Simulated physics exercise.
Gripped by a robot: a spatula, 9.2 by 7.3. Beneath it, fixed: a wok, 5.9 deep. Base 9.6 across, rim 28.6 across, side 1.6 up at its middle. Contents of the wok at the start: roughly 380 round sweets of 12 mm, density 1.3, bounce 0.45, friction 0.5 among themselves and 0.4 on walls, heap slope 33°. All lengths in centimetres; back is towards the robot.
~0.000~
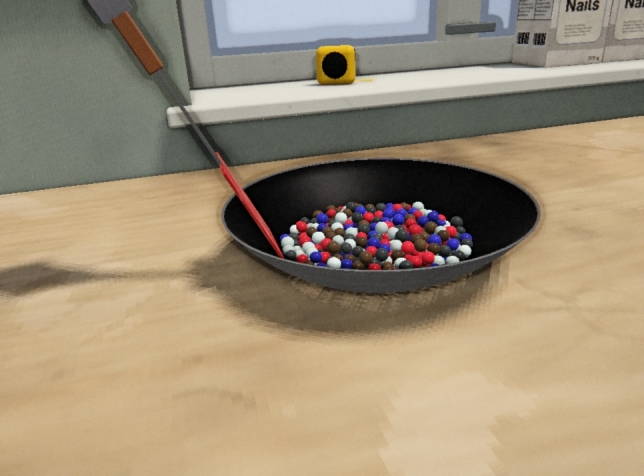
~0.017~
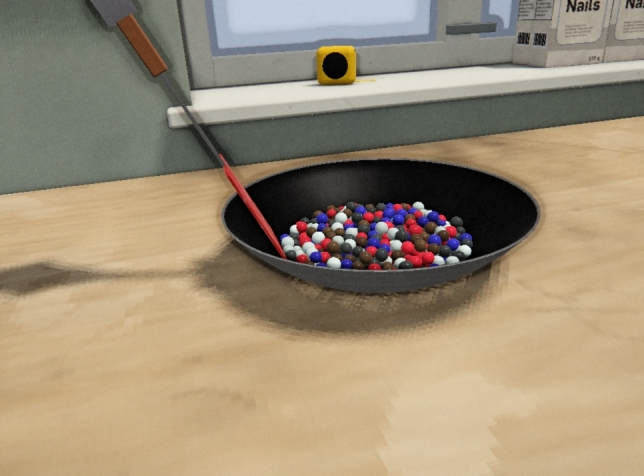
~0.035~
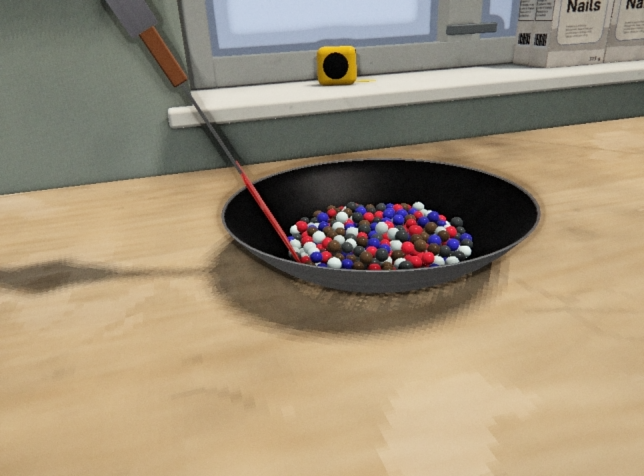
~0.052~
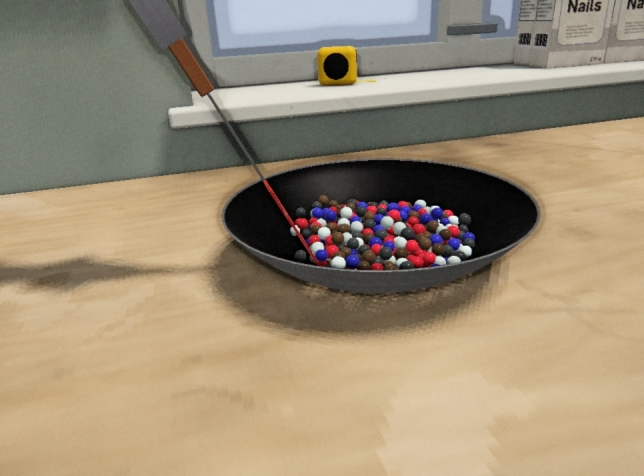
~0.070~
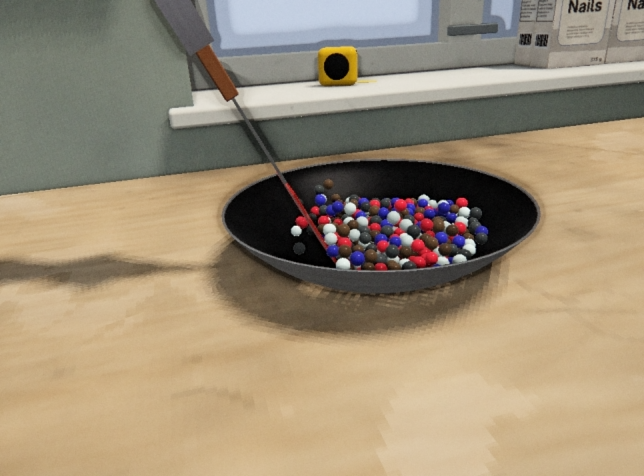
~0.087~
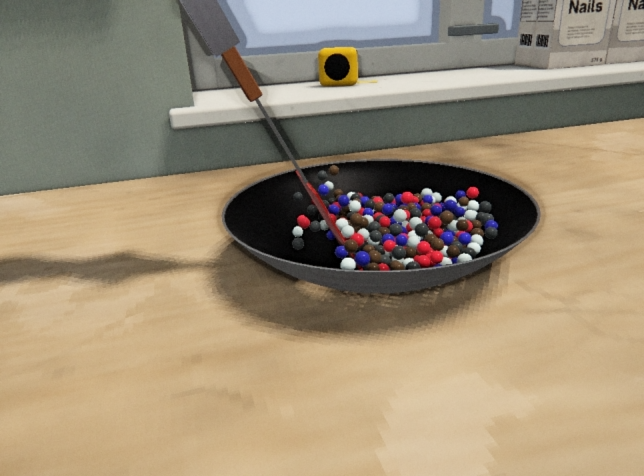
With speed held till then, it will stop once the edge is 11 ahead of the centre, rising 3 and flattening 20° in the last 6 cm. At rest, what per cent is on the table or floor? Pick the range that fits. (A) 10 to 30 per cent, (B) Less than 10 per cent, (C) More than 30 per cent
Option C: More than 30 per cent.
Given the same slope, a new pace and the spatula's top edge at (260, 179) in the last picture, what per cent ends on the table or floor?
Estimate: Close to 20 %.
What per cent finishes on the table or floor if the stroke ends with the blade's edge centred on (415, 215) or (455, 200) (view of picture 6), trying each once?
Respectively about 5 and 25 percent end on the table or floor.
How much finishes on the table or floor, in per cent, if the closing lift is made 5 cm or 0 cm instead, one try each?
Result: Approx. 35 % and 40 %, one try each.
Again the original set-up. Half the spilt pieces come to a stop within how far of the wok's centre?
I'd say some 38 centimetres, give or take.
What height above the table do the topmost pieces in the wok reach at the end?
Roughly 4.0 centimetres.
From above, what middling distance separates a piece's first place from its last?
The figure is about 7 cm.
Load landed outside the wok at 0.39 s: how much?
My estimate is roughly 15 %.
By 0.13 s, sloping 64°, highest piece 8 above the table; 383 in the wok, 2 on the blade or in flight.
By 0.17 s, sloping 59°, highest piece 8 above the table; 381 in the wok, 4 on the blade or in flight.
By 0.39 s, sloping 44°, highest piece 20 above the table; 232 in the wok, 63 on the table or floor, 90 on the blade or in flight.
By 1.44 s, sloping 44°, highest piece 4 above the table; 232 in the wok, 153 on the table or floor.
Final count, 232 in the wok, 153 on the table or floor. That is 40 % on the table or floor.
